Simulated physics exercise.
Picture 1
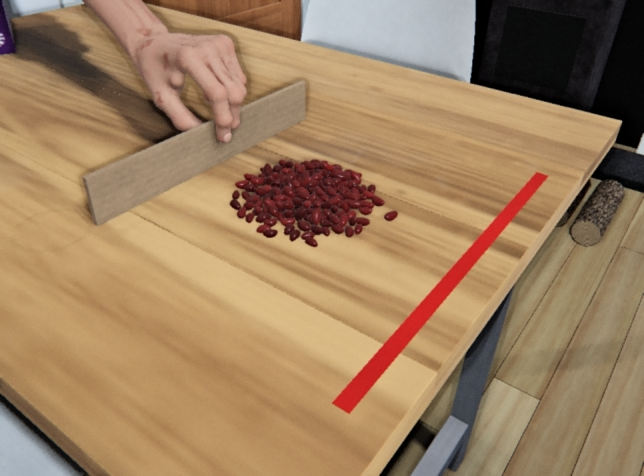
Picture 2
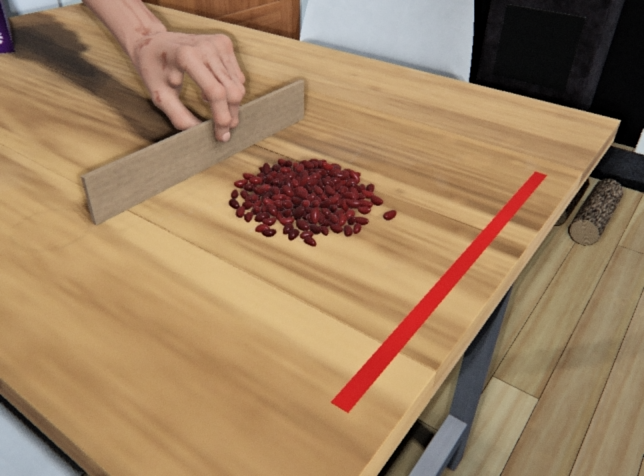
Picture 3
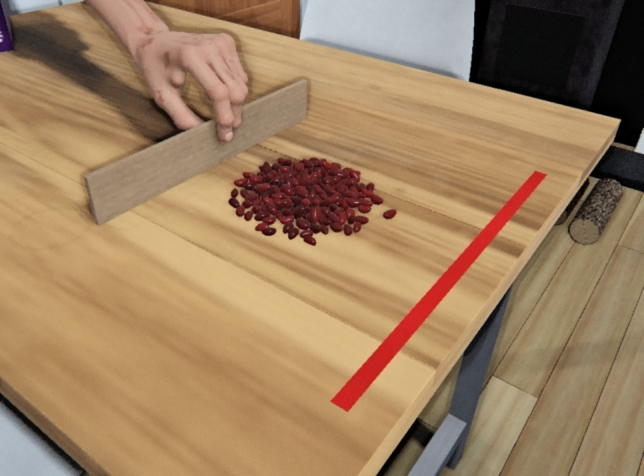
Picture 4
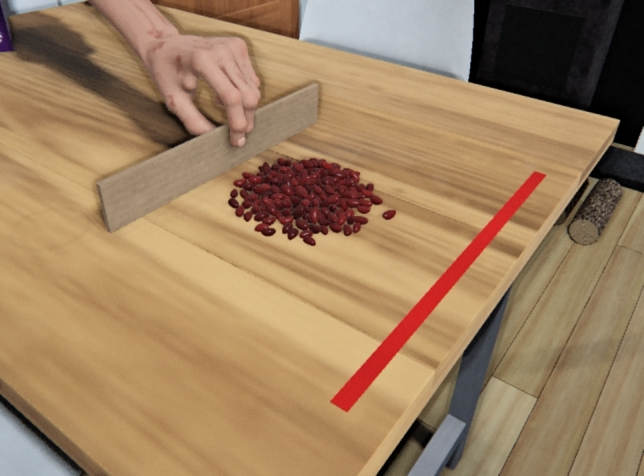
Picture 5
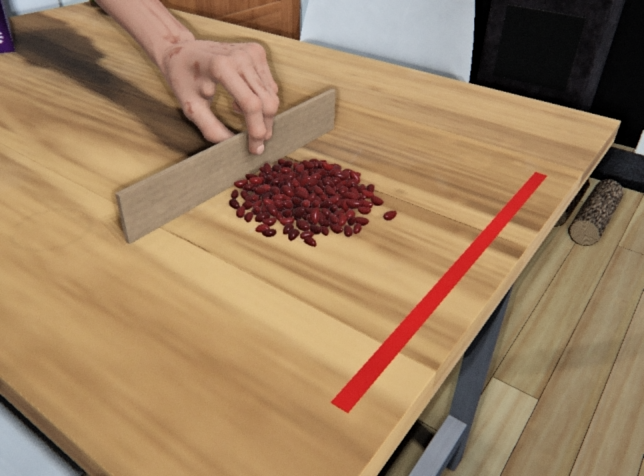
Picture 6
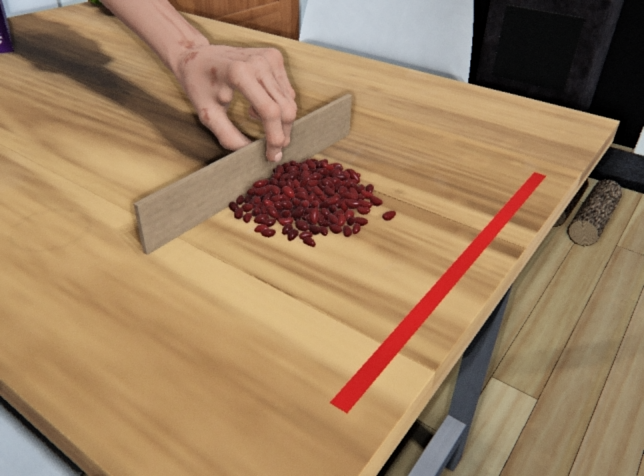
A hand slides a piece of card across a wooden table to a heap of beans.
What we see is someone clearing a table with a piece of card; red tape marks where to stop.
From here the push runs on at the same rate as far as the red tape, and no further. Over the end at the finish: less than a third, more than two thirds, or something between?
Off the end goes in excess of two thirds of the heap.
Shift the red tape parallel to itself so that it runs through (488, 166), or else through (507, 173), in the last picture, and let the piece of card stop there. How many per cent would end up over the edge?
About 10 %, then 40 %.
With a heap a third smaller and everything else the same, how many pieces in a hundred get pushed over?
Around 70 percent.
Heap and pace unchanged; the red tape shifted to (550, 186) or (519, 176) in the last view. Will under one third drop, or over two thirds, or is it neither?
Over two thirds; one to two thirds.
Soon after the last picture, piece of card still moving, near (363, 176); heap all on the table, its front near (442, 269).
A little later, piece of card stopped at the red tape; heap about two thirds over the edge.
Later still, piece of card stopped at the red tape; heap most over the edge.
At rest, piece of card stopped at the red tape; heap most over the edge.
